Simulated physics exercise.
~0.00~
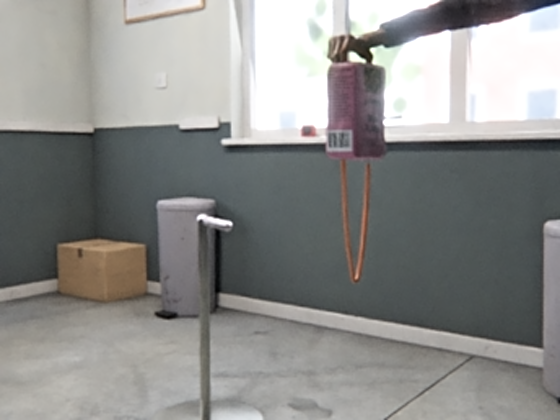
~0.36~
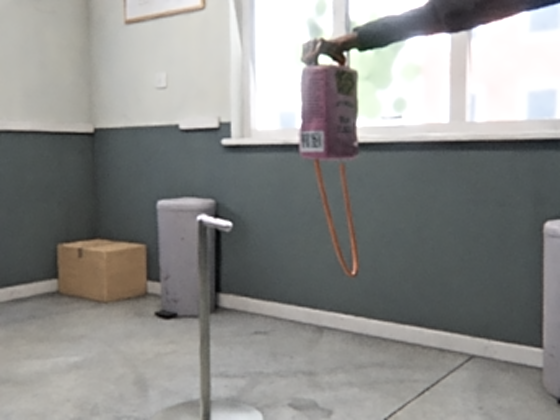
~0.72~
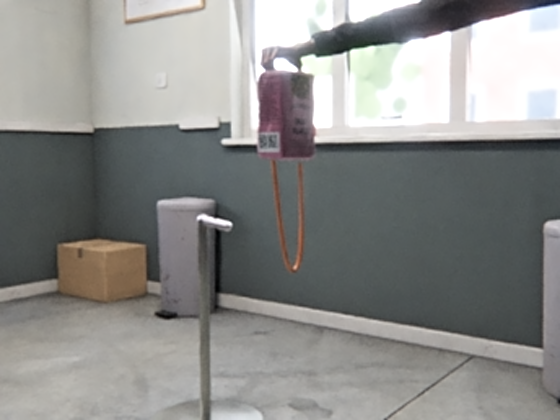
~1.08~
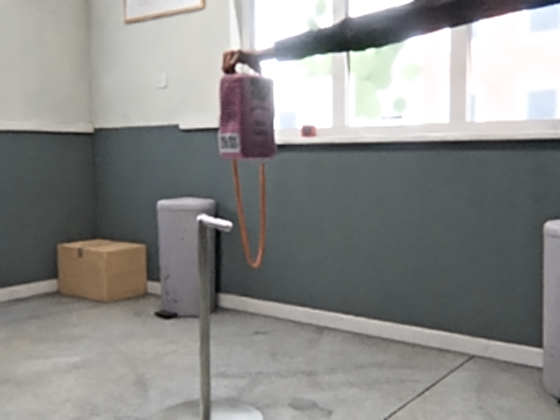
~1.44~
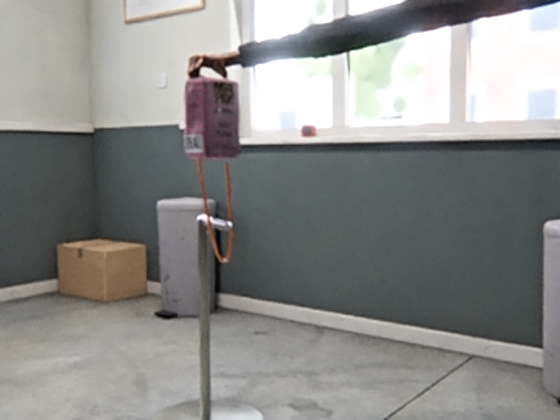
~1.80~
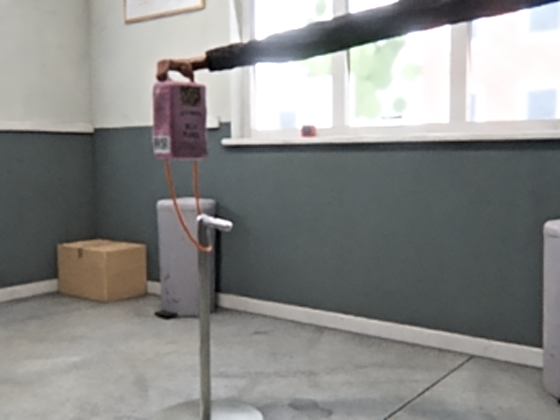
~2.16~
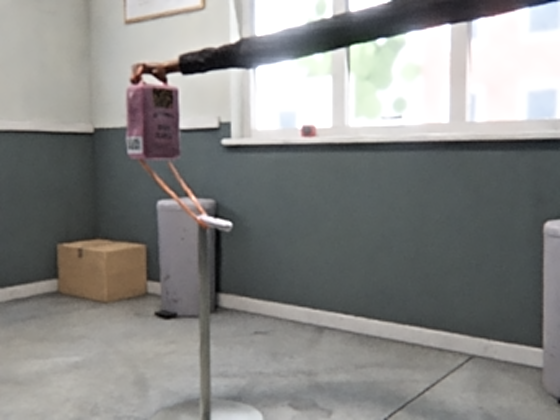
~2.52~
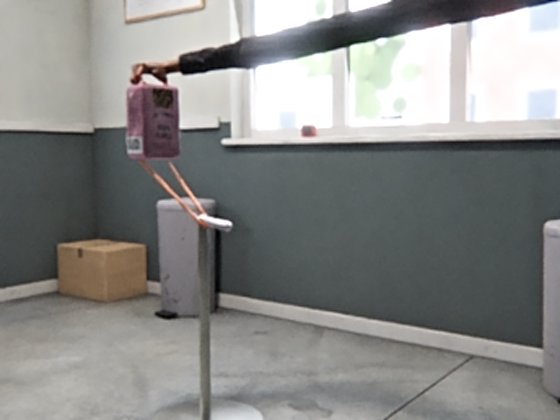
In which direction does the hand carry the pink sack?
The hand carries the pink sack to the left, toward and then past the post.
